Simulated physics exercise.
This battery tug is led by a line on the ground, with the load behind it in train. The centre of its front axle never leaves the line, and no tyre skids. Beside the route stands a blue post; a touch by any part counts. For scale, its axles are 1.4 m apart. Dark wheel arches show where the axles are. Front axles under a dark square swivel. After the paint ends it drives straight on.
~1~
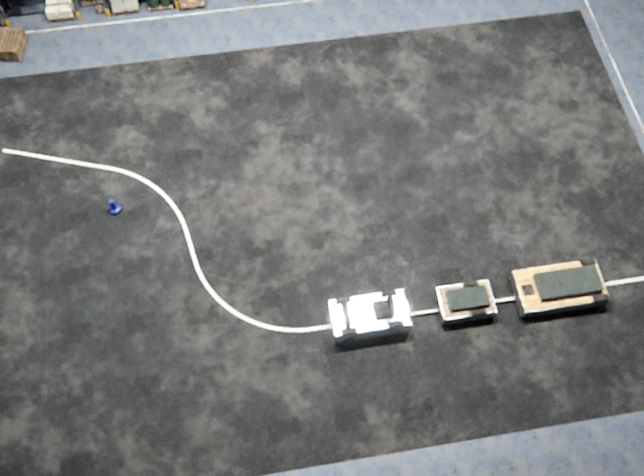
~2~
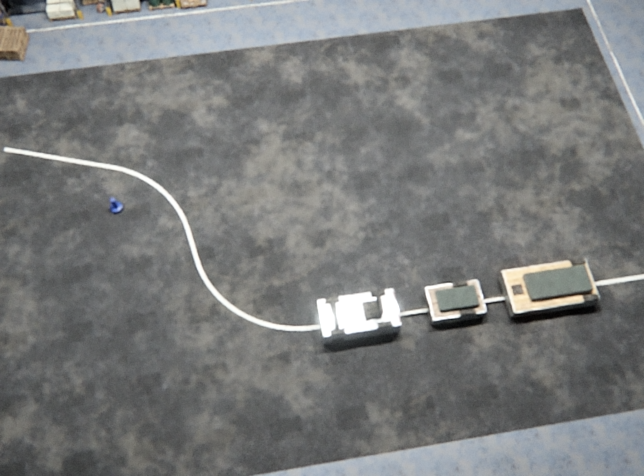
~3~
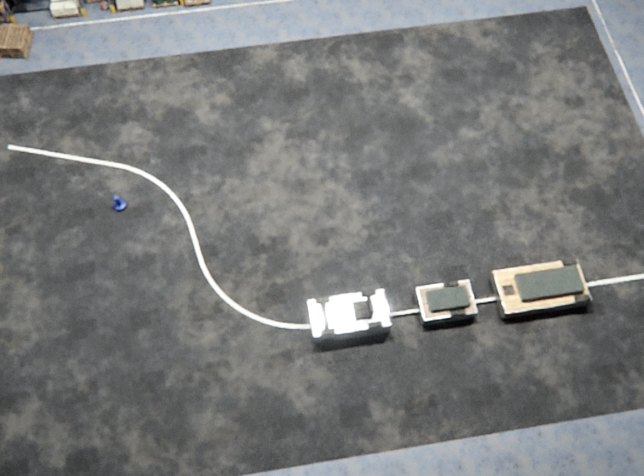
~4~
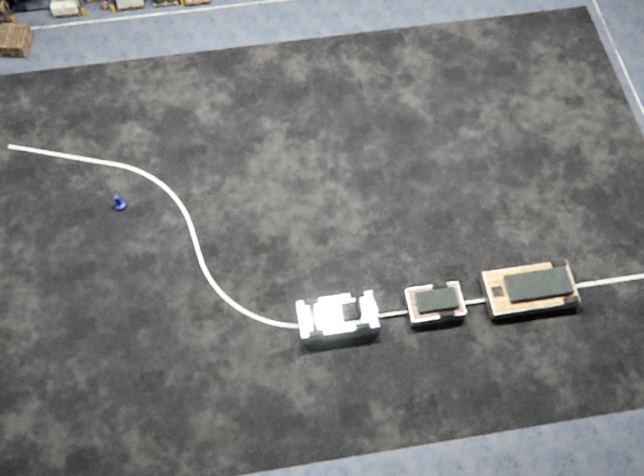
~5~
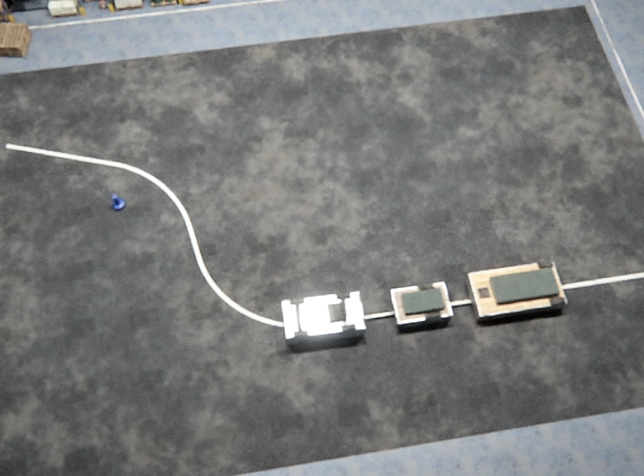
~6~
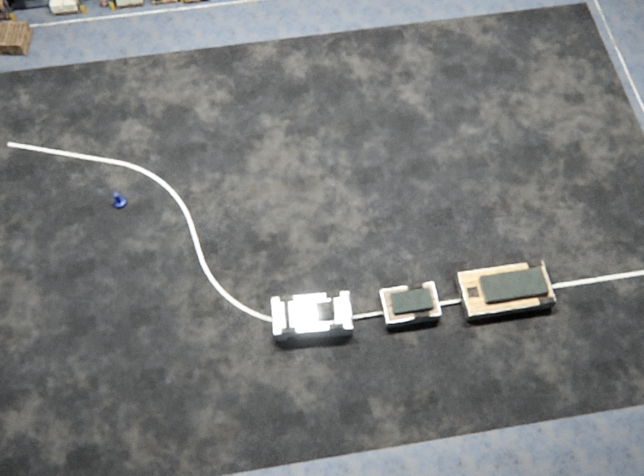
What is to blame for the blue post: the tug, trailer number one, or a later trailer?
It is a later trailer.
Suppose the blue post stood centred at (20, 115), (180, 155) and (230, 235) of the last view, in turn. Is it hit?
First missed, second missed, third struck.
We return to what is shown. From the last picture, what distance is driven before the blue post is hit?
About 13.5 m.
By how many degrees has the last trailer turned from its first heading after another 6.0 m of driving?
Some 10°.
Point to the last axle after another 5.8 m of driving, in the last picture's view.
Near (379, 304).
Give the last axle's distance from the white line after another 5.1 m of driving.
Some 5 cm off it.
With 4.2 m more driven, the last axle is at (423, 300) of the last picture, on the line.
With 8.3 m more driven, the last axle is at (308, 294) of the last picture, 75 cm off the line.
With 12.5 m more driven, the last axle is at (212, 230) of the last picture, 60 cm off the line.
With 13.8 m more driven, the last axle is at (183, 209) of the last picture, 10 cm off the line; the second trailer has hit blue.
With 20.8 m more driven, the last axle is at (6, 139) of the last picture, 15 cm off the line; 1 of 1 struck in all.
